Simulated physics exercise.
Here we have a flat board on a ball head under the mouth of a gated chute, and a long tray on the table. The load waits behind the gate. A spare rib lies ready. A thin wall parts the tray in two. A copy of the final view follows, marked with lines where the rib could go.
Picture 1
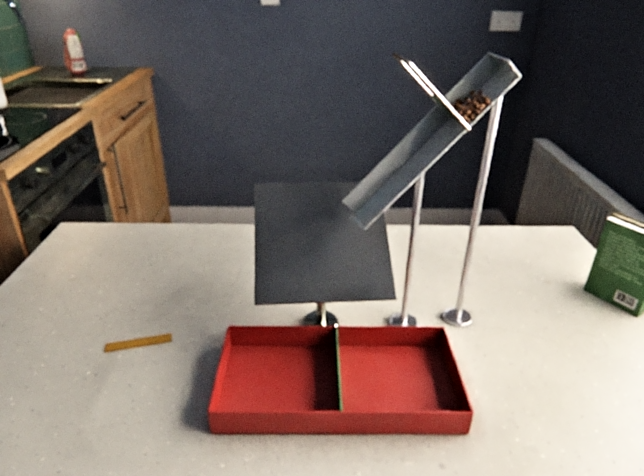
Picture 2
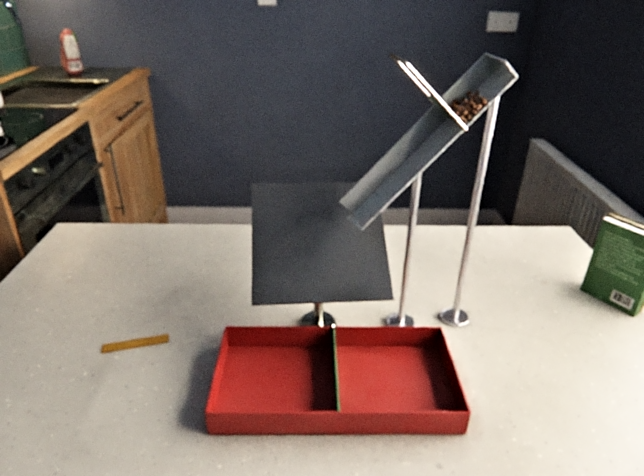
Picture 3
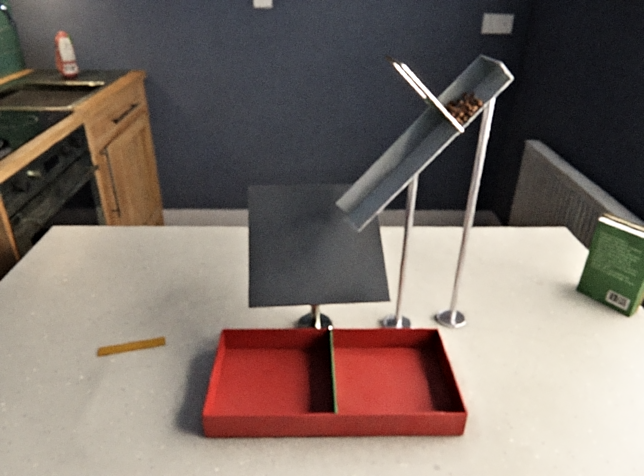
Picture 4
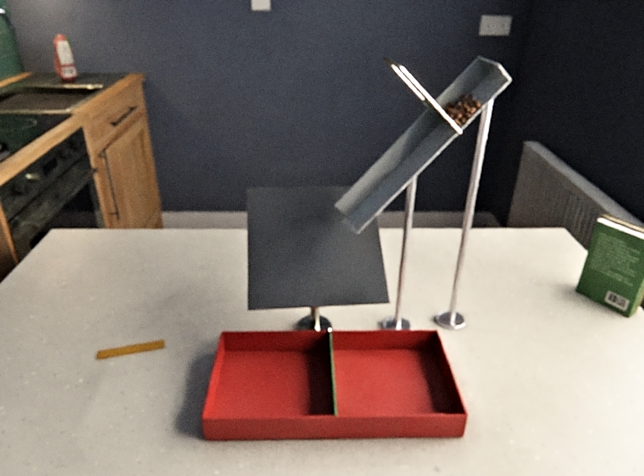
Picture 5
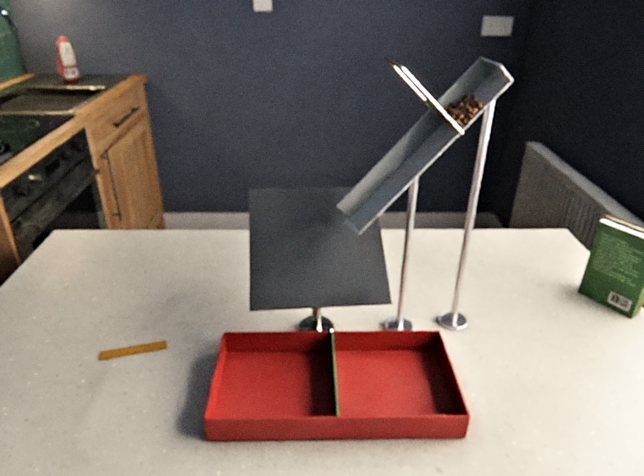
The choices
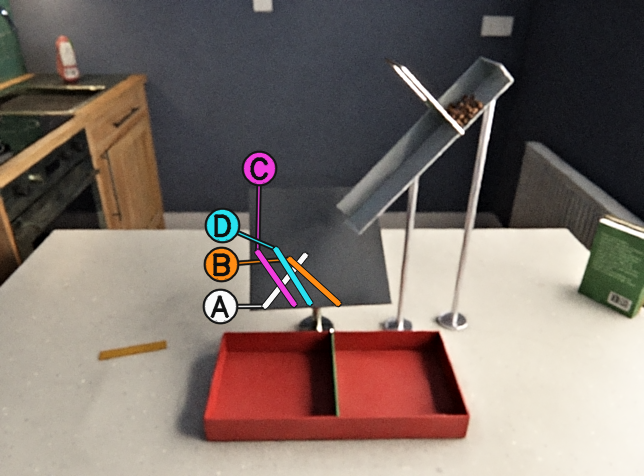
The view drifting very slightly over a still tabletop rig, with cereal balls behind a chute's gate, a dark board and red tray.
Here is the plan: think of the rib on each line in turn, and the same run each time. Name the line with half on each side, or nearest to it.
D.
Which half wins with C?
Left.
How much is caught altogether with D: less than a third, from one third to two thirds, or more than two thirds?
More than two thirds.
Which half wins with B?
The right half.
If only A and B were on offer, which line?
B it is.
On the marked copy, line A from (305, 255) to (265, 306); line B from (289, 259) to (338, 303); line C from (257, 252) to (294, 304); line D from (275, 249) to (309, 303).
With A, of what is caught, almost all in the left half, about a tenth in the right.
With B, of what is caught, roughly a quarter in the left half, the larger part in the right.
With C, of what is caught, almost all in the left half, about a tenth in the right.
With D, of what is caught, roughly half in the left half, roughly half in the right.
